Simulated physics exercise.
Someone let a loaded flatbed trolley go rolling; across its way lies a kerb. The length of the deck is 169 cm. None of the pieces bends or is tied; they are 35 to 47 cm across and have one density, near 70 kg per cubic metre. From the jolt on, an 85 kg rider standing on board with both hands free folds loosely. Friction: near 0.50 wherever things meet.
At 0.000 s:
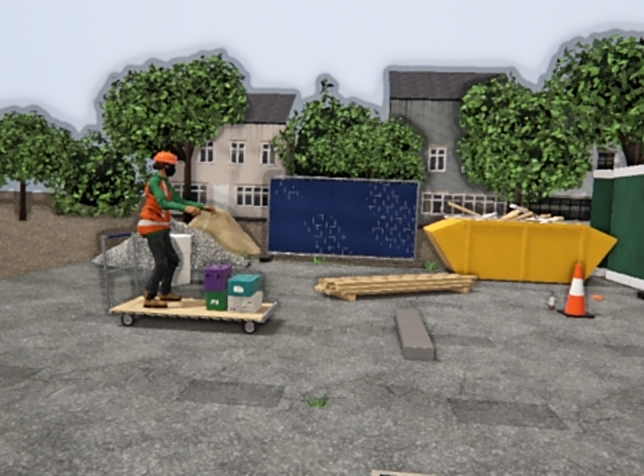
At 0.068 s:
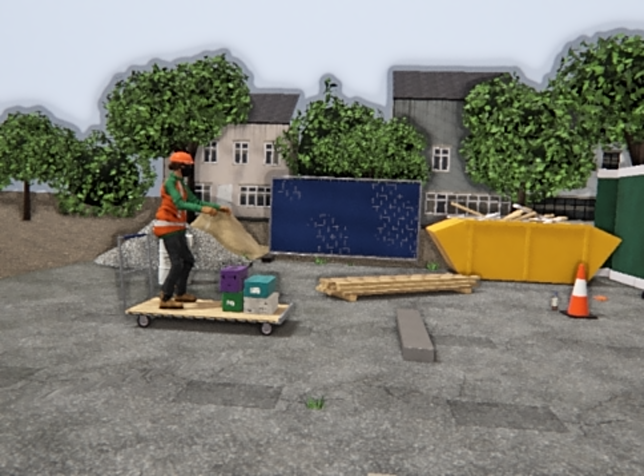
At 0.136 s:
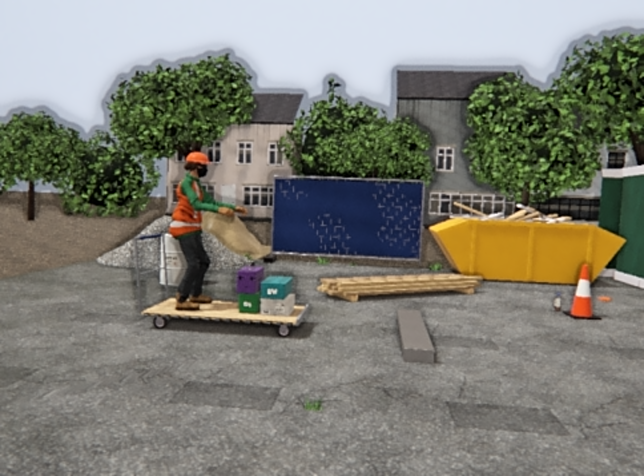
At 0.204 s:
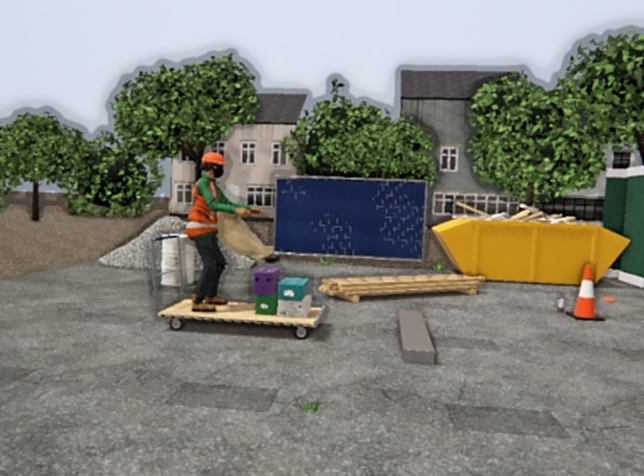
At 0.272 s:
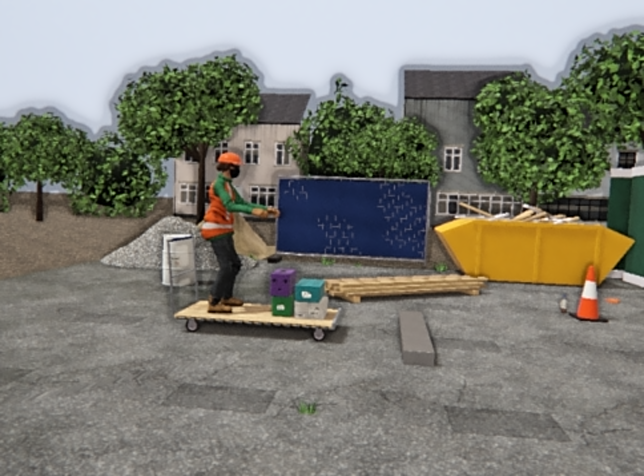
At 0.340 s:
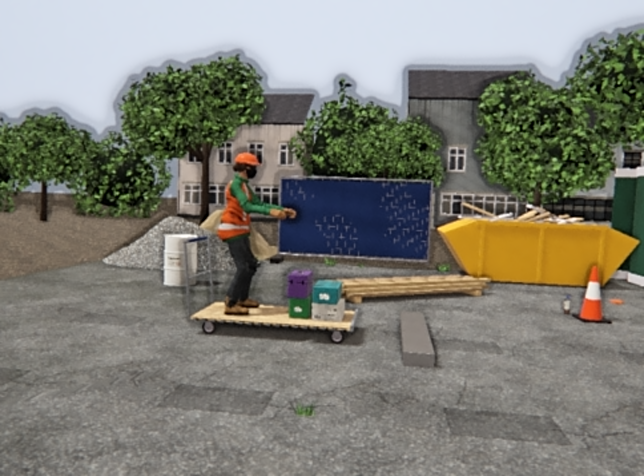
At the start, a worker in an orange helmet and vest stands on a flatbed trolley at the left, holding a sack beside stacked boxes. The trolley rolls steadily right across the paved yard toward a low kerb, while the worker stays upright and draws the sack closer, arms still forward.
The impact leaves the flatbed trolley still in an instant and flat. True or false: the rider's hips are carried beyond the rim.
True.
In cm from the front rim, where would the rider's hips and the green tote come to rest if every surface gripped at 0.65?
The hips would end 20 past the front rim, and the green one 50 behind it.
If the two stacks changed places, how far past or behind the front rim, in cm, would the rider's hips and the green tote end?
Rest positions - hips: 120 past; green: 30 past.
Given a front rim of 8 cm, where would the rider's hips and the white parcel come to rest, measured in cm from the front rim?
Rest positions from the front rim: Hips 10 cm past; white 20 cm behind.
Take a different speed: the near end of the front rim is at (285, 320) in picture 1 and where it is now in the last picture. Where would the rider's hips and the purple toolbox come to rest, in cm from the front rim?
Result: Hips at 60 behind, purple at 30 past.
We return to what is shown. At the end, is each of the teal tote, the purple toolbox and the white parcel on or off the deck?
At the finish the teal one is lost, the purple one lost, and the white one kept.
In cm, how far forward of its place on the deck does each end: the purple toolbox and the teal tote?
Shift, cm - purple: 195; teal: 205.
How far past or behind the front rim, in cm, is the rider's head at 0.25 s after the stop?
At that moment it sits around 60 cm behind the rim.
Impact comes at 0.55 s.
After 0.80 s the rider's hips are 71 cm behind the rim, near (347, 258) in the last picture's view.
After 1.10 s the rider's hips are 27 cm behind the rim, near (388, 265) in the last picture's view.
After 1.55 s the rider's hips are 32 cm past the rim, near (442, 316) in the last picture's view.
At rest, 4.0 s, past the rim, purple toolbox, teal tote and the rider's hips; behind it, green tote and white parcel.
